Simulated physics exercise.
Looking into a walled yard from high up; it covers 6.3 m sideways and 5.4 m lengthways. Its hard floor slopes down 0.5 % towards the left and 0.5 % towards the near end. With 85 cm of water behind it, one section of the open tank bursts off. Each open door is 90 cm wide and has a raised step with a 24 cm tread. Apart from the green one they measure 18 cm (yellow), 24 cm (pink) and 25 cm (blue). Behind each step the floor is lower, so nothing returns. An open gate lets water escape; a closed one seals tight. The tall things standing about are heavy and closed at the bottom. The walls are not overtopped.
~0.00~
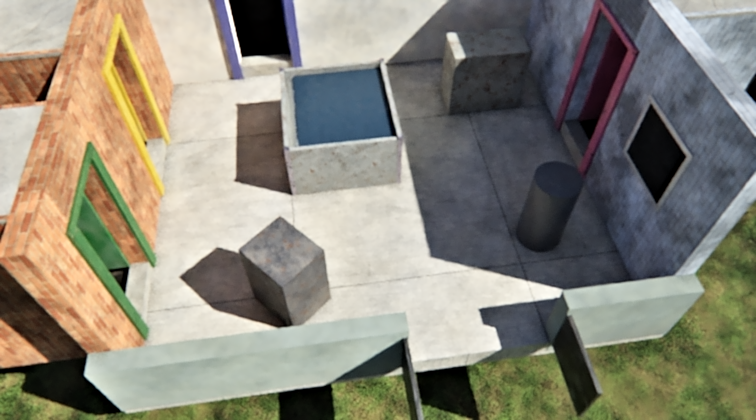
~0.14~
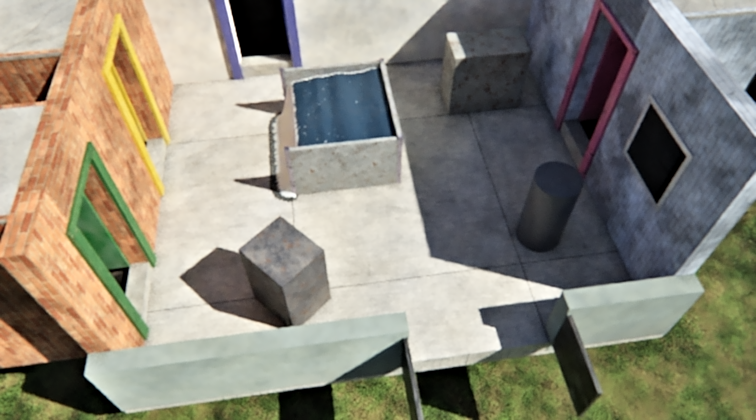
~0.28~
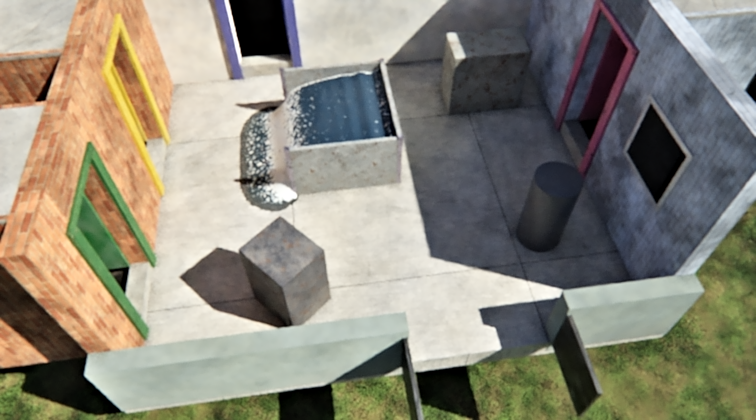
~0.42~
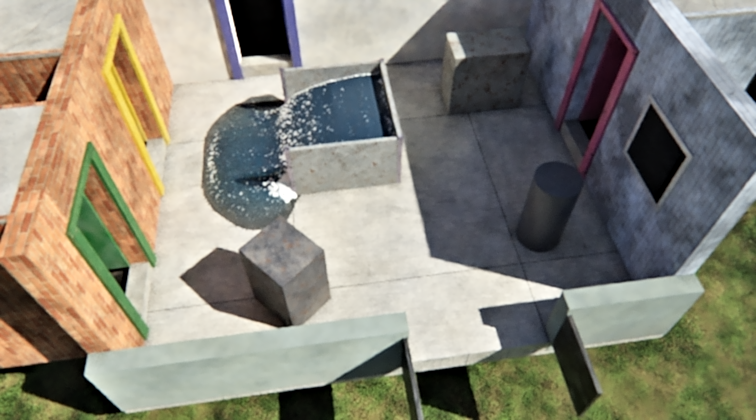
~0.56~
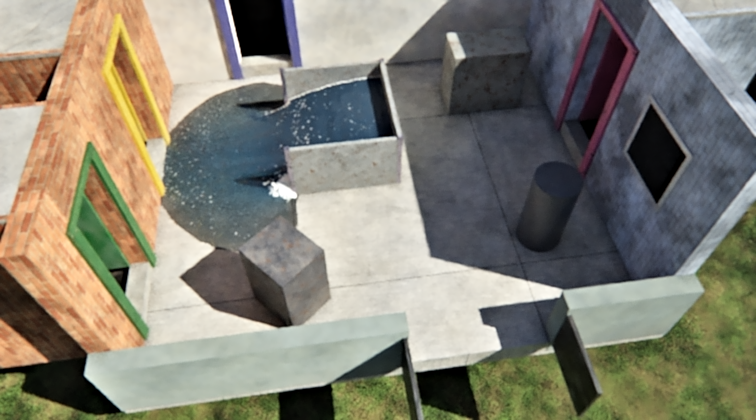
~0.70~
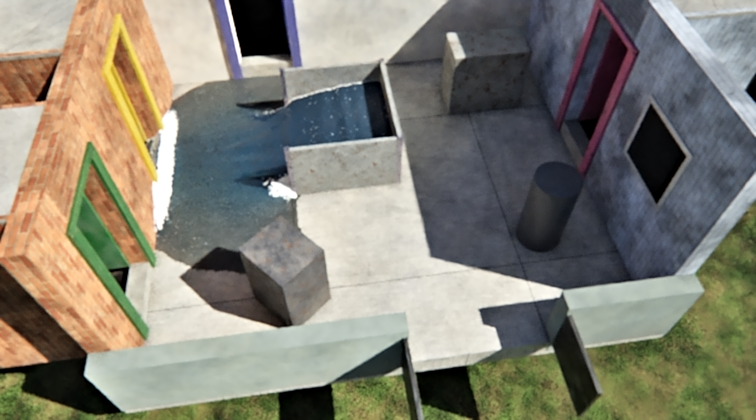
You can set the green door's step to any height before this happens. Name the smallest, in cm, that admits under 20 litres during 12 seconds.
Close to 12.5 cm is just enough.
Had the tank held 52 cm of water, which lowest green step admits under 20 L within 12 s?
Some 7.5 cm.
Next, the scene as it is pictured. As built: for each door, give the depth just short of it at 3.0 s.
Depths in cm: Yellow 21, pink 0, blue 10, green 10.
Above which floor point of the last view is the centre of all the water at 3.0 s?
At about (247, 183).
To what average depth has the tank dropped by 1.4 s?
About 29 cm.
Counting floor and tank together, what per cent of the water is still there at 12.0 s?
About 78 per cent.
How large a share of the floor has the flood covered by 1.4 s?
Near 25 per cent is wet.
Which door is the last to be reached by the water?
Last comes the pink one.
After 1.4 s water covers 25 % of the floor, deepest (50 cm) near (174, 90); 15 cm at the green door, 0 litres in over its 16 cm step.
After 3.0 s water covers 45 % of the floor, deepest (26 cm) near (141, 380); 10 cm at the green door, 1 litre in over its 16 cm step.
After 12.0 s water covers 95 % of the floor, deepest (8 cm) near (570, 174); 5 cm at the green door, 3 litres in over its 16 cm step.
At the green door as built, the water arrived by 1.0 s and peaked near 18 cm at 5.4 s.
With a step of 11 cm, 32 litres would have come in within the 12 s; with 15 cm, 6 litres. So under 20 litres takes about 12.5 cm.
